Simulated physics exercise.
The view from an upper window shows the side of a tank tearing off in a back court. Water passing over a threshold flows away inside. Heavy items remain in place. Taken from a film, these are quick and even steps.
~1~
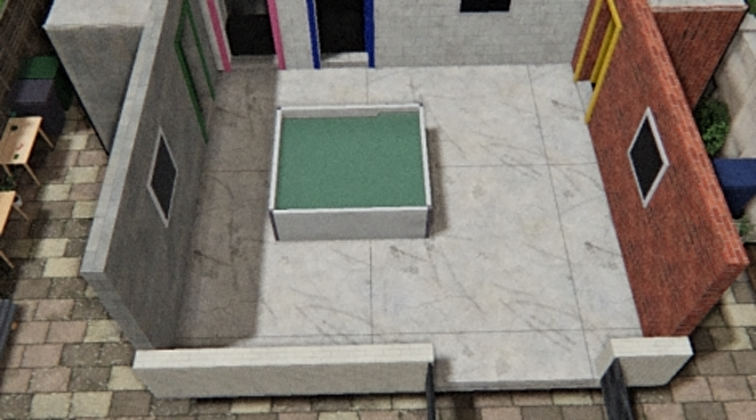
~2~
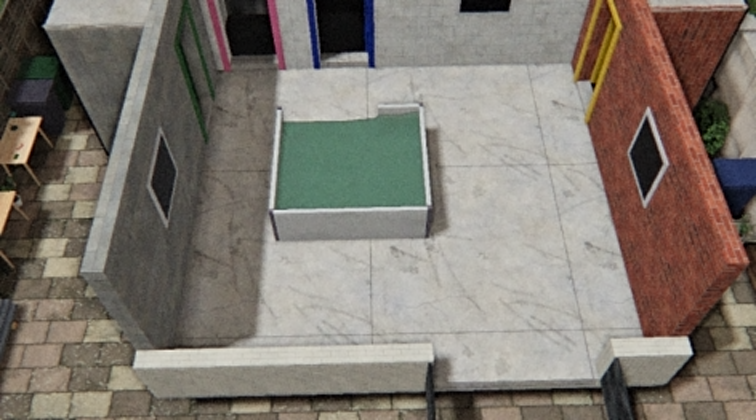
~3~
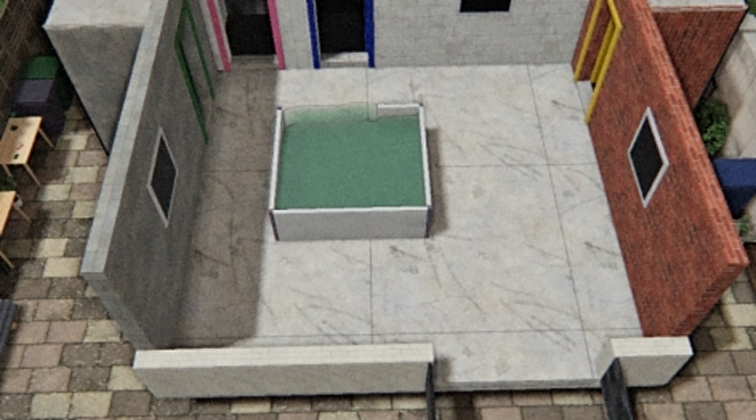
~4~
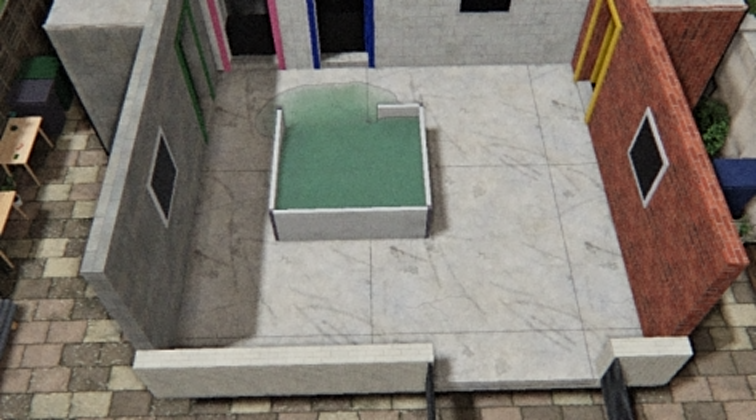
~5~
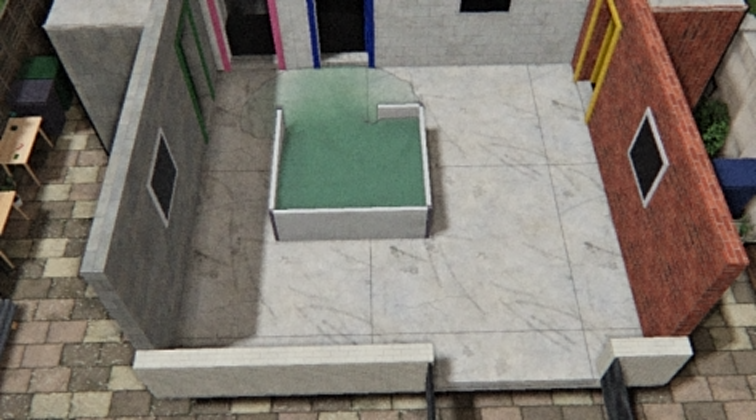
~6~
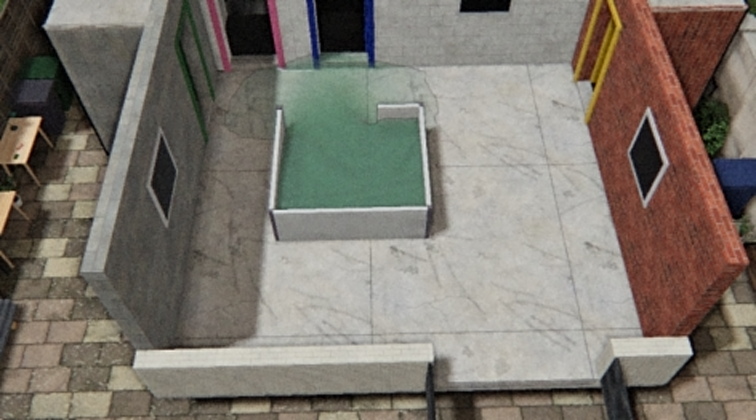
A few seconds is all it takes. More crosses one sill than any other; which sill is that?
The blue one.
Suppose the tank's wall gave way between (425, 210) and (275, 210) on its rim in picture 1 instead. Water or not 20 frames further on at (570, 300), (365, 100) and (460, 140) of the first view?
As listed: Covered, not flooded, no water.
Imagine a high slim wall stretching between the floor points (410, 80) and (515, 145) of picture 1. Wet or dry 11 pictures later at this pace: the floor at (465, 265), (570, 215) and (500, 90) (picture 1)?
In sequence: Spared, spared, swamped.
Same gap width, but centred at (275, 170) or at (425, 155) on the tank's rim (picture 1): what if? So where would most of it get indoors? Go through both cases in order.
Case one gives the pink-painted one and case two gives the door marked yellow.
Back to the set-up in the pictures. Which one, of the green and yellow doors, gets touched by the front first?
Looks like the green one, honestly.
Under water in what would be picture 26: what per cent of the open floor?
I'd estimate some 55 per cent.
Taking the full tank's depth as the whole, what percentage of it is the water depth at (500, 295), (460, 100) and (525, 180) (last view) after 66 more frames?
12, 4 and 6 in a hundred, in turn.
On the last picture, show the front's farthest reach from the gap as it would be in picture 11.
Point: (489, 70) in the last picture's pixels.
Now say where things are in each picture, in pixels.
In the first picture, the water tank at (351, 159) is whole and still.
In the second picture, water pours out on the water tank's far side and has run to a hidden place.
In the third picture, the front is at (275, 124), out from the gap on the water tank's far side.
In the fourth picture, water pours out on the water tank's far side and has run to (274, 102).
In the fifth picture, the front is at (370, 67), out from the gap on the water tank's far side.
In the sixth picture, water pours out on the water tank's far side and has run to (264, 69).
A moment on, water covers 20 % of the floor; green door wet at the sill, nothing in, yellow door not reached, blue door a lot in, pink door a trickle in.
Next, water covers 25 % of the floor; green door wet at the sill, nothing in, yellow door not reached, blue door a lot in, pink door some in.
Then, water covers 55 % of the floor; green door a trickle in, yellow door some in, blue door a lot in, pink door a lot in.
Later, water covers 80 % of the floor; green door some in, yellow door a lot in, blue door a lot in, pink door a lot in.
In the end, water covers 95 % of the floor; green door some in, yellow door a lot in, blue door a lot in, pink door a lot in; the blue door has let in the most.
